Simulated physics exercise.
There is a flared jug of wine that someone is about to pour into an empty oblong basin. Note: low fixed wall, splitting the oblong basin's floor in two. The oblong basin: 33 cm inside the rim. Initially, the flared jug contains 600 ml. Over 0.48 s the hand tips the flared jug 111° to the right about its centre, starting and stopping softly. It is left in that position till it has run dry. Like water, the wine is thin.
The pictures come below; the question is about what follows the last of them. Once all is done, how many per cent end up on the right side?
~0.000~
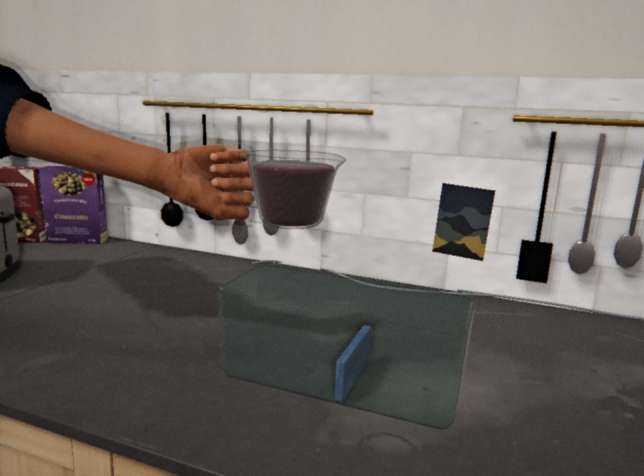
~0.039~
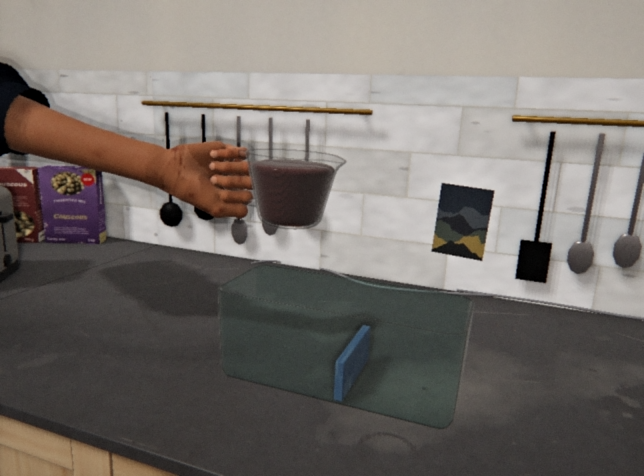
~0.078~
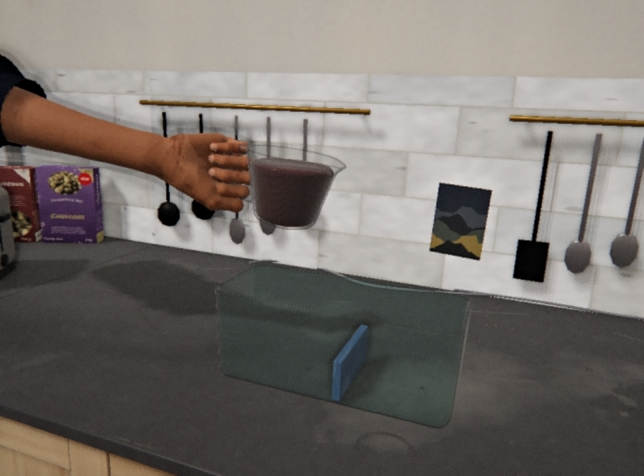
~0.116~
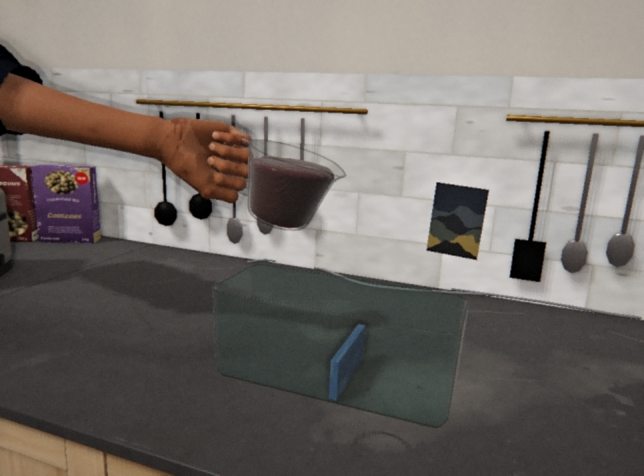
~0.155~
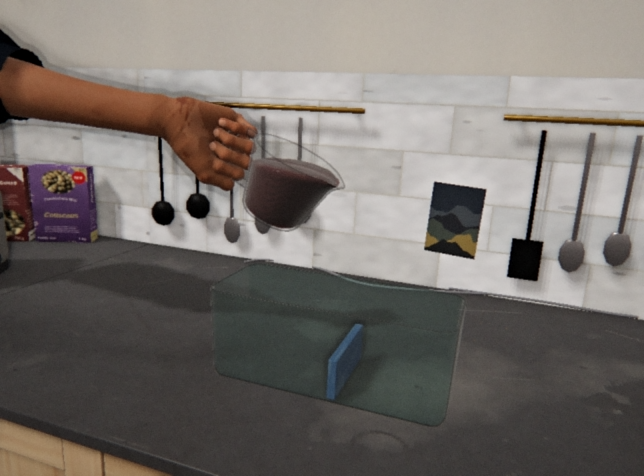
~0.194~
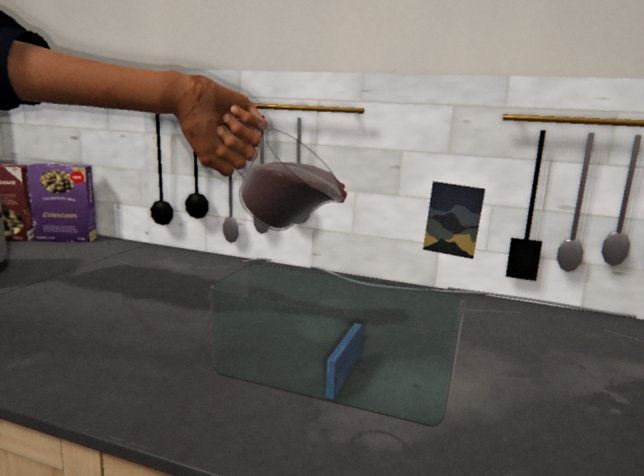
Roughly 48 percent ends up on the right side.
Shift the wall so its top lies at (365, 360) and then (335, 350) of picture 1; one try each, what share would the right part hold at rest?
One try each: Around 35 percent and then around 85 percent.
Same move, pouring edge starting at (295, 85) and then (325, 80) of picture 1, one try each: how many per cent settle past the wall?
About 10 %, then about 40 %.
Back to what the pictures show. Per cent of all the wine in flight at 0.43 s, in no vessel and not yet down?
It comes to roughly 30 per cent.
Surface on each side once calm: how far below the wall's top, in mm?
Left: Roughly 44 mm; right: Roughly 40 mm.
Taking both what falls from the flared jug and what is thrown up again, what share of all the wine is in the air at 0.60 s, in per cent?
I'd put it at about 7 per cent of the liquid.
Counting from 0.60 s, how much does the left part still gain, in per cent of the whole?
I'd put it at some 8 percent.
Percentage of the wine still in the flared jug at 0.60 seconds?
Some 1 per cent.
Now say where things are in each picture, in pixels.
The first picture shows tilt 0°; pouring edge (346, 160); surface from (258, 162) to (335, 168); the oblong basin's rim runs from (240, 277) to (471, 317); the wall's top is at (355, 344).
The second picture shows tilt 2°; pouring edge (346, 161); surface from (258, 161) to (335, 169).
The third picture shows tilt 7°; pouring edge (346, 167); surface from (257, 159) to (334, 171).
The fourth picture shows tilt 15°; pouring edge (345, 176); surface from (258, 158) to (335, 174).
The fifth picture shows tilt 26°; pouring edge (344, 188); surface from (259, 159) to (336, 179).
The sixth picture shows tilt 39°; pouring edge (342, 202); surface from (256, 169) to (338, 189); 3 per cent is over the edge.
By 0.43 s the tilt is 108° and 22 per cent is still to pour, 6 is left of the wall and 41 right of it.
By 0.60 s the tilt is 111° and 1 per cent is still to pour, 40 is left of the wall and 52 right of it.
By 0.78 s the tilt is 111° and 0 per cent is still to pour, 47 is left of the wall and 48 right of it.
By 0.98 s the tilt is 111° and 0 per cent is still to pour, 48 is left of the wall and 48 right of it.
At rest 48 per cent lies left of the wall, 48 right of it and 4 outside.
